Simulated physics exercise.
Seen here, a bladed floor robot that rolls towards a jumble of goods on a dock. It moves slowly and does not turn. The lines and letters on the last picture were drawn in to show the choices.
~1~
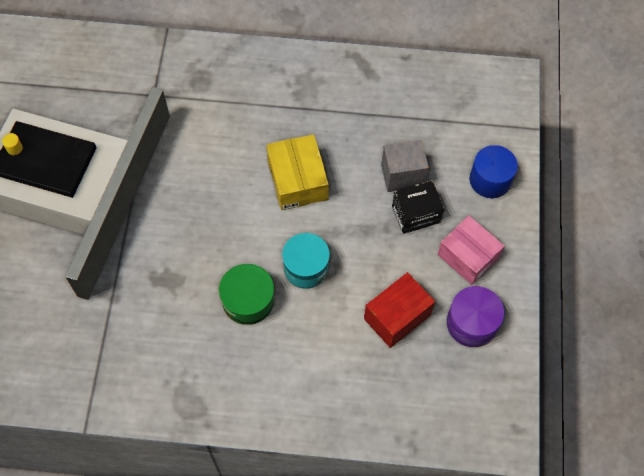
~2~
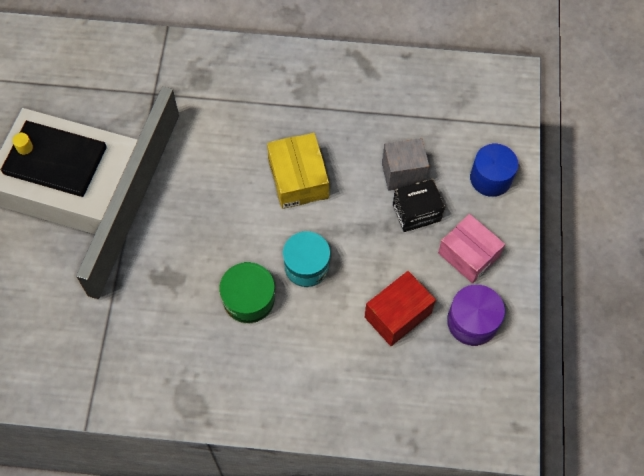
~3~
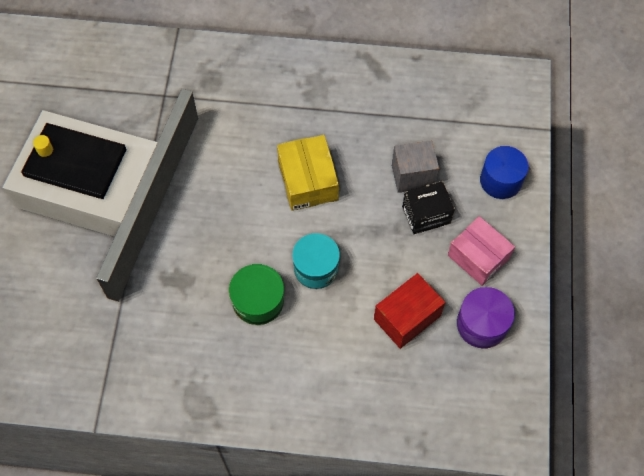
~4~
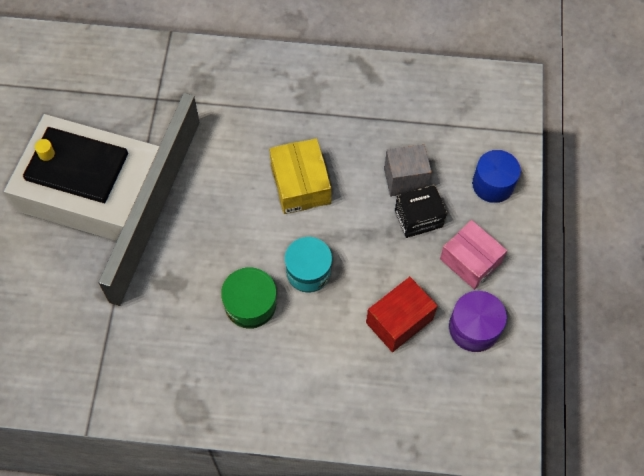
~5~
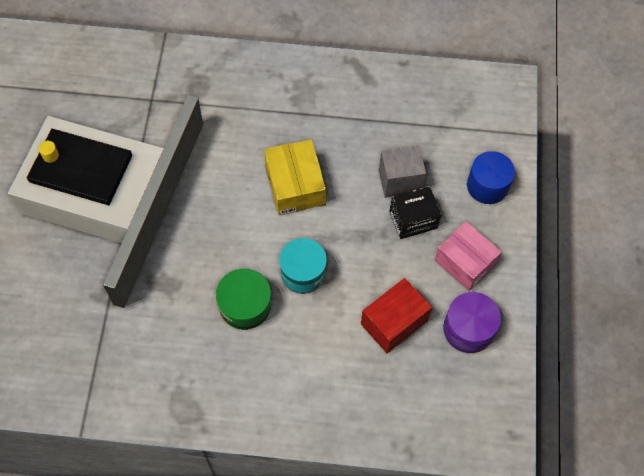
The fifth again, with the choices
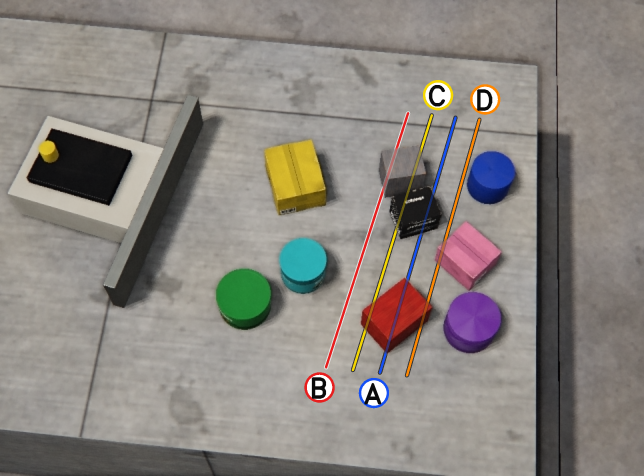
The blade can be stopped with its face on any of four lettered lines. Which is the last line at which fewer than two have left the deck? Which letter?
No farther than D.
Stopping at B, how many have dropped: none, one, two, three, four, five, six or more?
The count is none.
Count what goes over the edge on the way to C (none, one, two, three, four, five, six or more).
In all, none.
On the marked copy, A at (420, 237); B at (370, 232); C at (395, 234); D at (446, 239).
With D. Early on, robot (190, 178); green pail (261, 304); yellow parcel (310, 186).
Further on, robot (294, 187); pink parcel (473, 260); black box (448, 221).
At the end, robot (377, 195); purple canister (531, 345); black box (523, 230); none fallen.
As for the rest, A is within the limit but short; B is within the limit but short; C is within the limit but short.
